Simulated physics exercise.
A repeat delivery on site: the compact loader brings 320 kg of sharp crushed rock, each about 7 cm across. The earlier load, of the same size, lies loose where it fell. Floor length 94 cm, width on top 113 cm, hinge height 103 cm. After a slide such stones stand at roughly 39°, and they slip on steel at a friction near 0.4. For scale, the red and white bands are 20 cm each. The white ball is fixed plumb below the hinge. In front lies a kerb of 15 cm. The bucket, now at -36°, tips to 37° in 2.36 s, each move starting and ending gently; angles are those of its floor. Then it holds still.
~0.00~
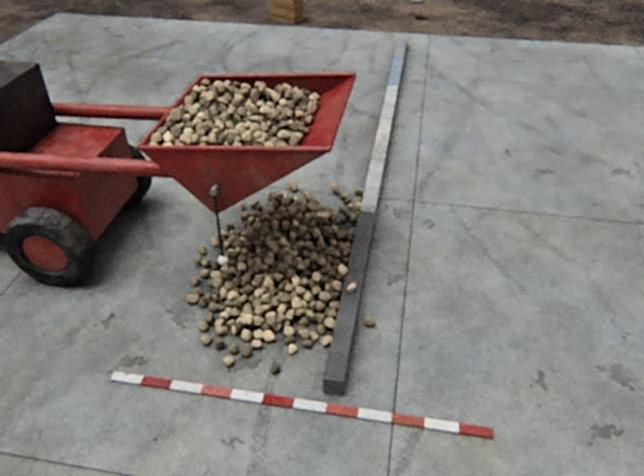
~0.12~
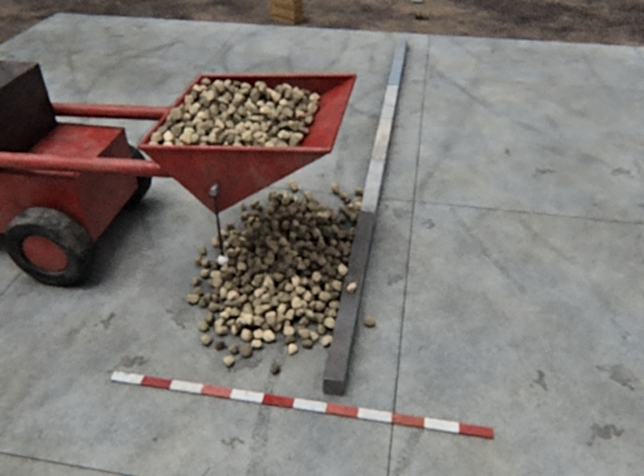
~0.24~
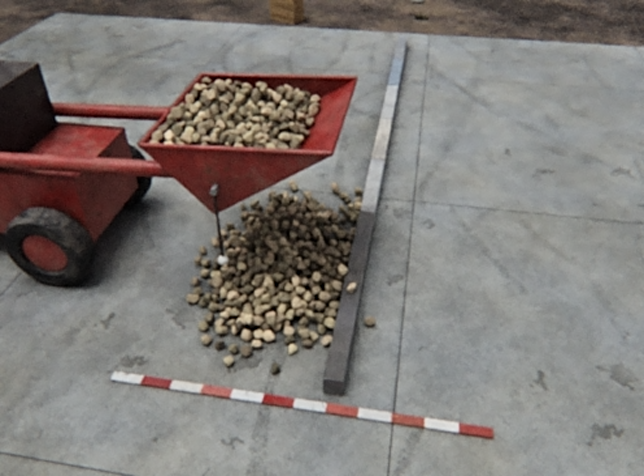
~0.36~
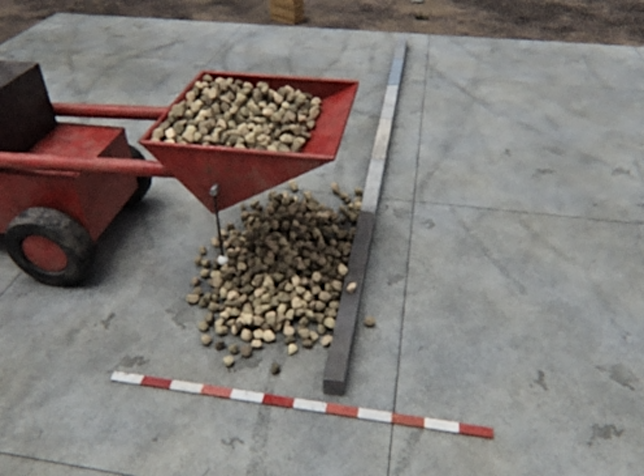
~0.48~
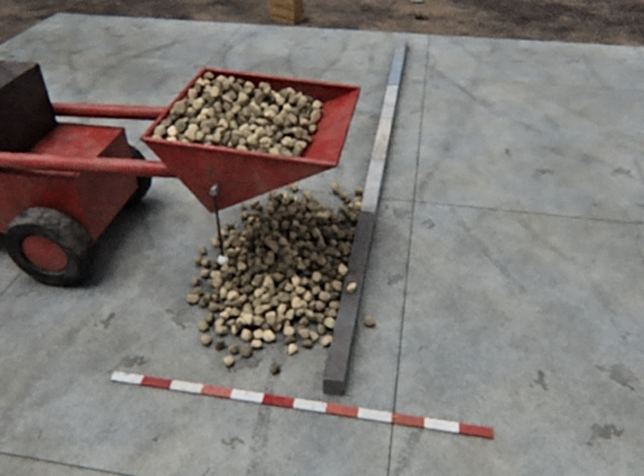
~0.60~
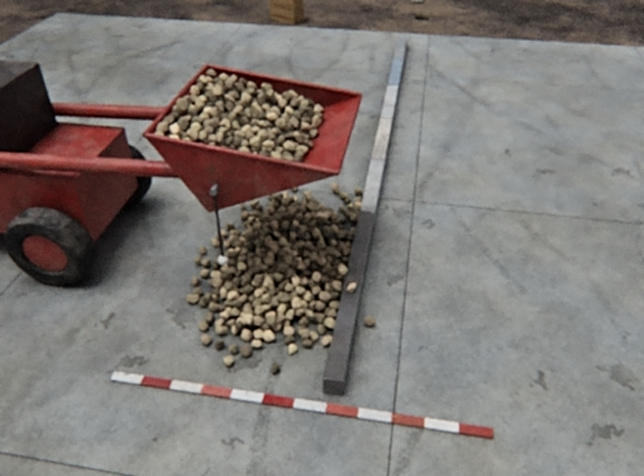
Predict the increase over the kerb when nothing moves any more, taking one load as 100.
Some 40 per cent is added.
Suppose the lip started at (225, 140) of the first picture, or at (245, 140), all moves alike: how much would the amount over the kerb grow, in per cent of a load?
About 0 and 0 per cent.
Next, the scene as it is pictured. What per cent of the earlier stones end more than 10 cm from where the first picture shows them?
About 0 per cent.
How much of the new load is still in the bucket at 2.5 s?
It holds some 40 per cent.
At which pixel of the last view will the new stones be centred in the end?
Around (352, 253).
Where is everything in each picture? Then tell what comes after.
In the first frame, the bucket is at -36°, its lip at (330, 150); the top of the load is at (257, 95). The earlier load is highest near (271, 249), 23 cm above ground level, 100 % on this side of the kerb.
In the second frame, lip at (331, 151), floor tilted -35°, highest stones at (257, 95); the stones move at 0.0 m/s on average.
In the third frame, lip at (332, 154), floor tilted -34°, highest stones at (246, 93); the stones move at 0.1 m/s on average.
In the fourth frame, lip at (334, 159), floor tilted -31°, highest stones at (216, 92); the stones move at 0.1 m/s on average.
In the fifth frame, the bucket is at -28°, its lip at (337, 165); the top of the load is at (211, 89); the stones move at 0.1 m/s on average.
In the sixth frame, lip at (339, 173), floor tilted -24°, highest stones at (210, 87); the stones move at 0.1 m/s on average.
After 1.8 s the floor is at 26°; in per cent of one load, 100 in the bucket, 100 on this side of the kerb; the foremost stones are at (348, 278).
After 2.5 s the floor is at 37°; in per cent of one load, 39 in the bucket, 151 on this side of the kerb, 10 over the kerb; the foremost stones are at (401, 273).
After 2.8 s the floor is at 37°; in per cent of one load, 10 in the bucket, 160 on this side of the kerb, 29 over the kerb; the foremost stones are at (449, 275).
After 5.4 s the floor is at 37°; in per cent of one load, 0 in the bucket, 160 on this side of the kerb, 40 over the kerb; the foremost stones are at (467, 268). Net gain over the kerb, 40.
